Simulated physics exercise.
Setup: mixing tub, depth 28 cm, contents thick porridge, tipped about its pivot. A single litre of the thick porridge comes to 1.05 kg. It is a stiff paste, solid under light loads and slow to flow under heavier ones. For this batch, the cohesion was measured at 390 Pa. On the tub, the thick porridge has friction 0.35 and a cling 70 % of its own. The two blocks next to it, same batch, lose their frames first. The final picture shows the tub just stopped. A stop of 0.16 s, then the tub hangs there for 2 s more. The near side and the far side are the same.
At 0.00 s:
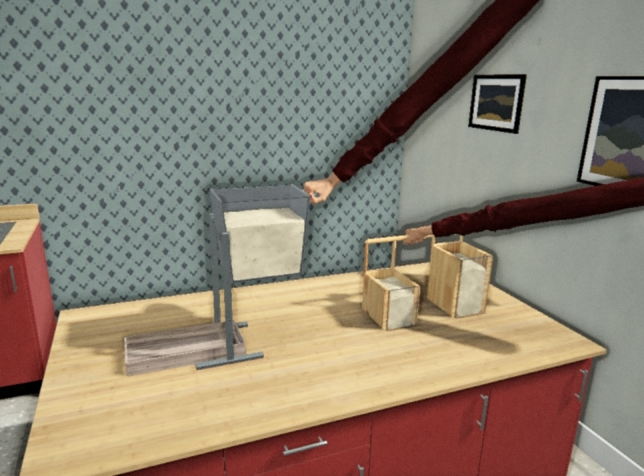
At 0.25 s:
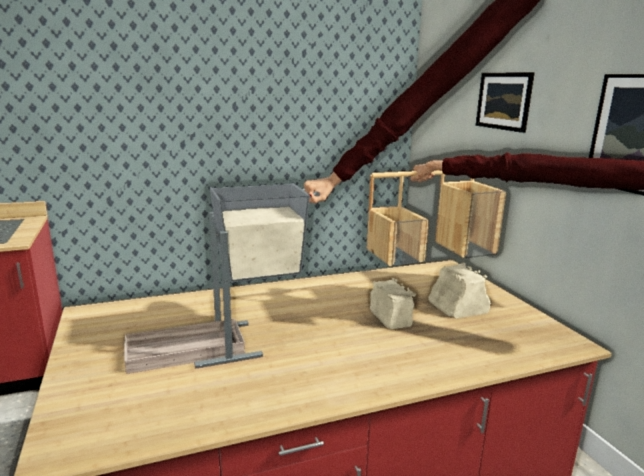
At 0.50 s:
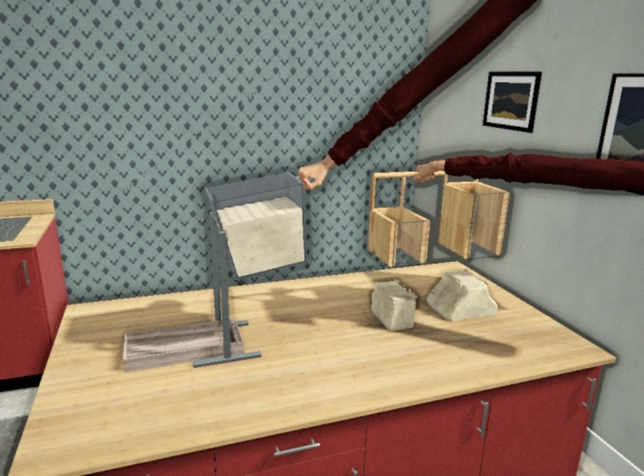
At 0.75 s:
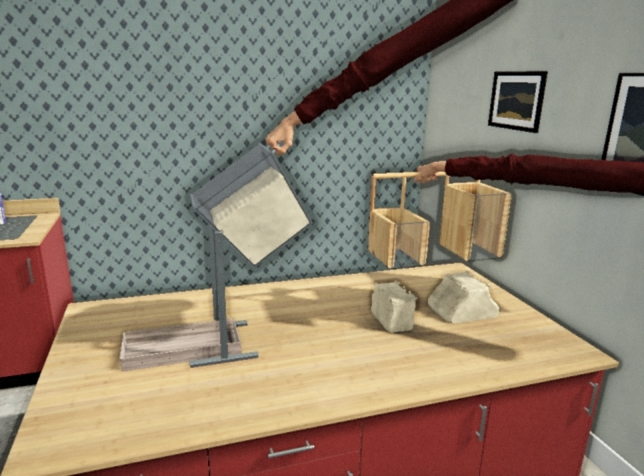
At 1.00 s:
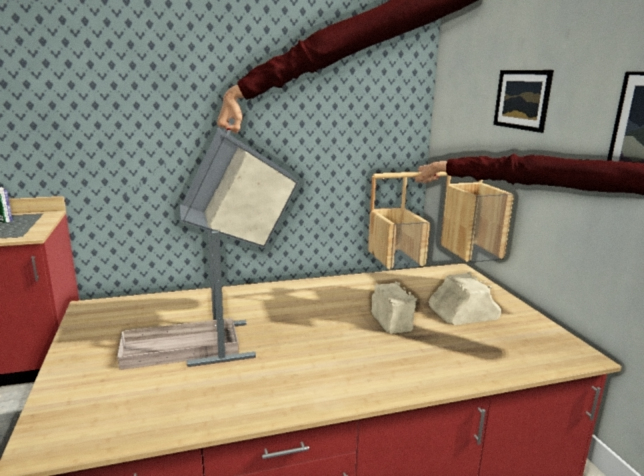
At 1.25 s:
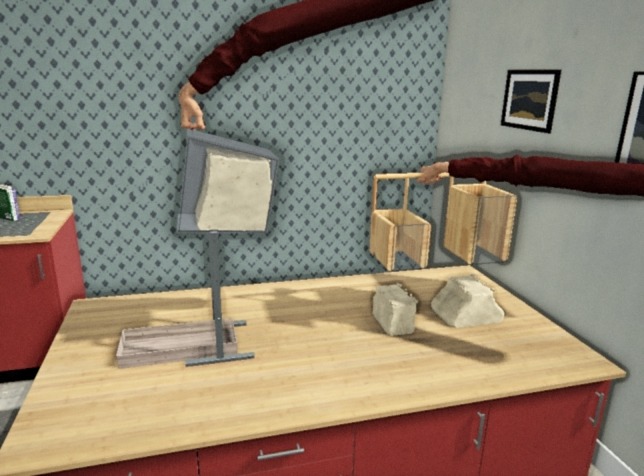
The clip shows a hand lifting two wooden moulds off pale lumps on a kitchen counter, the right lump slumping lower, before another hand swings a grey tub of thick, pale porridge steeply leftward on its stand.
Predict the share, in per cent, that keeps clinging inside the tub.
I would say roughly 79 percent.
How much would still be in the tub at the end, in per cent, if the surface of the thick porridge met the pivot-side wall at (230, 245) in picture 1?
It would come to roughly 100 percent.
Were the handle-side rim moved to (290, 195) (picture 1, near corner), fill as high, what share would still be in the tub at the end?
Near 100 per cent.
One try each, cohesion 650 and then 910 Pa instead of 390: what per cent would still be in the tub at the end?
Try one gives 100 per cent, try two gives 100 per cent.
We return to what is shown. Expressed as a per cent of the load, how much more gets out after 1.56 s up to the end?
14 per cent.
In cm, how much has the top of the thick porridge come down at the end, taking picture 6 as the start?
8 cm.
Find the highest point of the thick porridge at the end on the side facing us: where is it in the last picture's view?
Highest point: Approx. (232, 181).
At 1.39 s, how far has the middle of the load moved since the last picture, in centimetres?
It has moved around 3 centimetres.
By 1.39 s, the tub is at 80 degrees and holds 100 %.
By 1.56 s, the tub is at 80 degrees and holds 93 %.
By 1.73 s, the tub is at 80 degrees and holds 85 %.
By 1.90 s, the tub is at 80 degrees and holds 80 %.
By 3.25 s, at the end, the tub is at 80 degrees and holds 79 %.
